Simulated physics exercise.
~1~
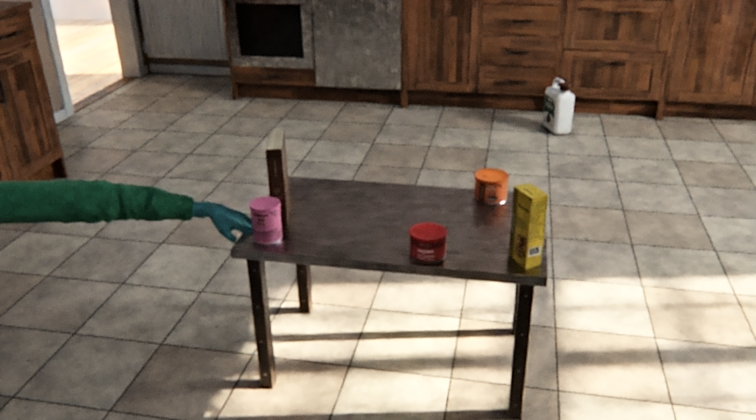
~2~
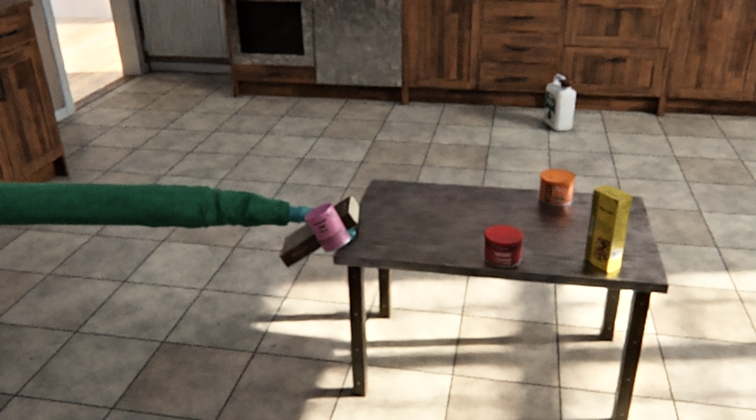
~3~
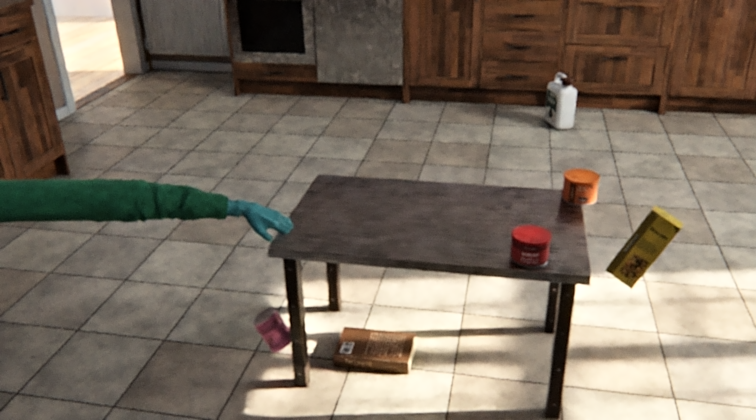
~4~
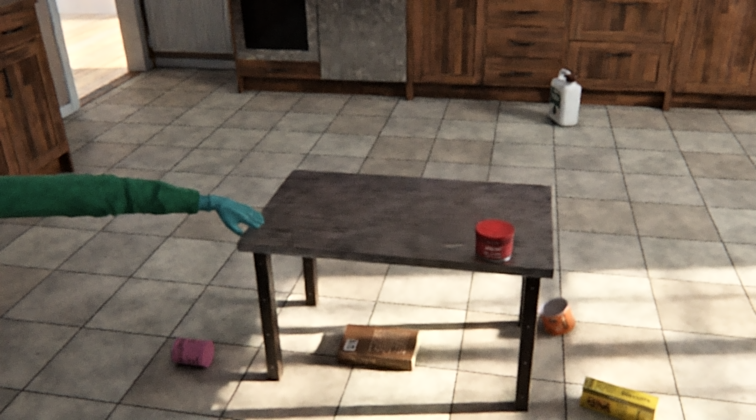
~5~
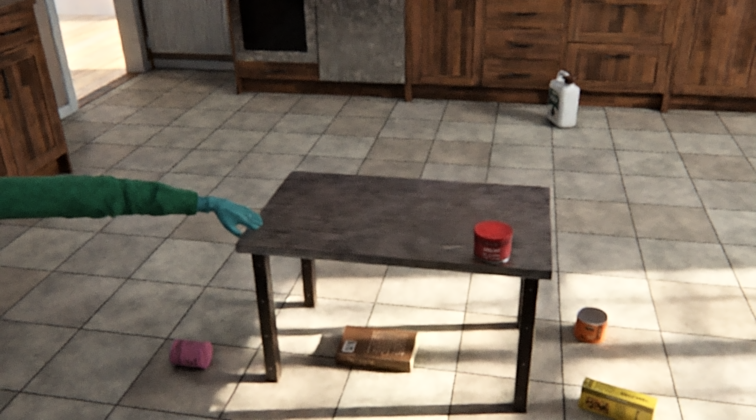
A green-sleeved arm with a teal-gloved hand reaches in from the left to a dark side table holding a pink tin, a brown book, a red tub, an orange tub and a yellow carton. The table shifts right, and the pink tin and brown book tip off its left end. It then moves back left, leaving the yellow carton tumbling off the right side, and the orange tub drops after it. The hand stays by the table's left corner. Finally, four items lie scattered on the tiled floor, while only the red tub remains on top, nearer the right edge.
